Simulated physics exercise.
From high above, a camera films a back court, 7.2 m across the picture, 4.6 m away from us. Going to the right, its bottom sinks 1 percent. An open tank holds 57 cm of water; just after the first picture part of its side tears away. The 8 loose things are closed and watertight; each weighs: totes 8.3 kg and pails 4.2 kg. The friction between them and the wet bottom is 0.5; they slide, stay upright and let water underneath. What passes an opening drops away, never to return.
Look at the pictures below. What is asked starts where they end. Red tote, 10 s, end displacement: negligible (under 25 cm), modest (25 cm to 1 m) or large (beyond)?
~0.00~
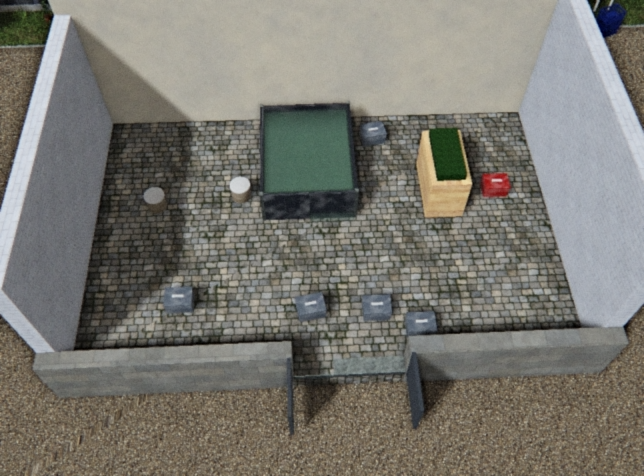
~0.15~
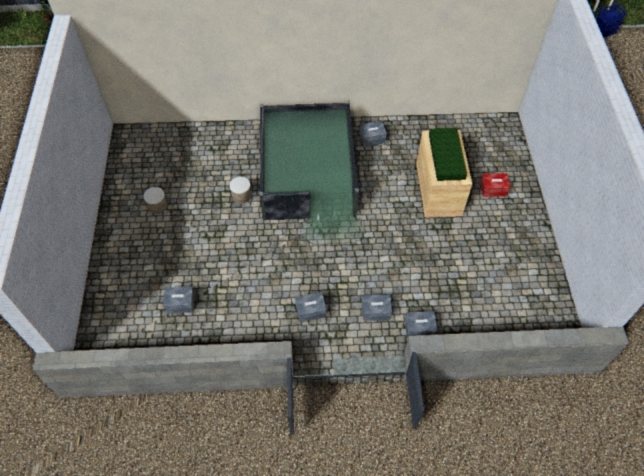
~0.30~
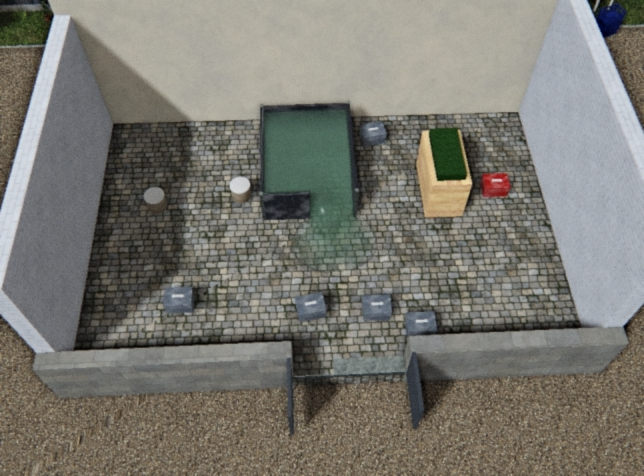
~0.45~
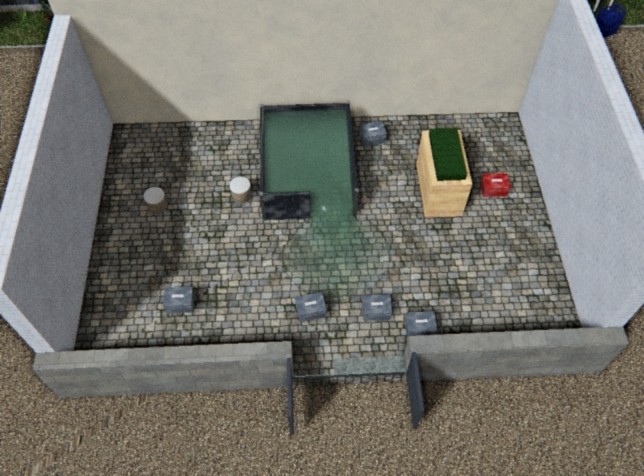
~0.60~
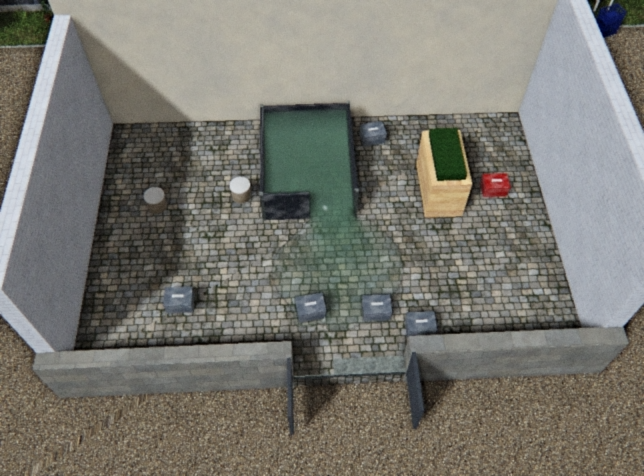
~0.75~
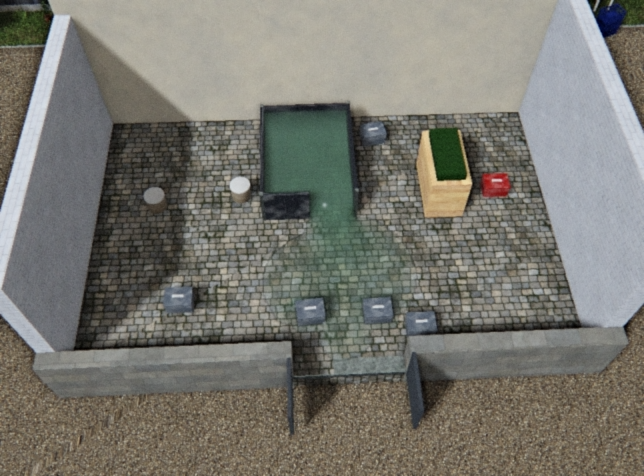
It hardly moves.
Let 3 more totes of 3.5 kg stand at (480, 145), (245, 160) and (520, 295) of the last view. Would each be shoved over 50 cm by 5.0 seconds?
First within, then within, then beyond.
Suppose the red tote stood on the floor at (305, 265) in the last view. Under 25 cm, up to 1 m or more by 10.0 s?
Outcome: It is taken a long way.
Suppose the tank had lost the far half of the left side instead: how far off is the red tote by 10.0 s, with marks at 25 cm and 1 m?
What happens next is that the red tote does not really budge.
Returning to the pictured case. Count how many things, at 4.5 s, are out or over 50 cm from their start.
The answer is 3.
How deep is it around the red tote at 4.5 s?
Roughly 4 cm at that moment.
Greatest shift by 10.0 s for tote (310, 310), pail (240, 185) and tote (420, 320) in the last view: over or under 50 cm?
The first topped the threshold, the second never reached the threshold, and the third topped the threshold.
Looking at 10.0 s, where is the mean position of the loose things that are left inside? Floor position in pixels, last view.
Mean position approx. (332, 203).
After 2.0 s the red tote is near (497, 181), 0.0 m from its start, aground; 2 of 8 are out; 1 afloat.
After 4.5 s the red tote is near (497, 181), 0.0 m from its start, aground; 2 of 8 are out; 0 afloat.
After 7.0 s the red tote is near (497, 181), 0.0 m from its start, aground; 2 of 8 are out; 0 afloat.
After 10.0 s the red tote is near (497, 181), 0.0 m from its start, aground; 2 of 8 are out; 0 afloat.
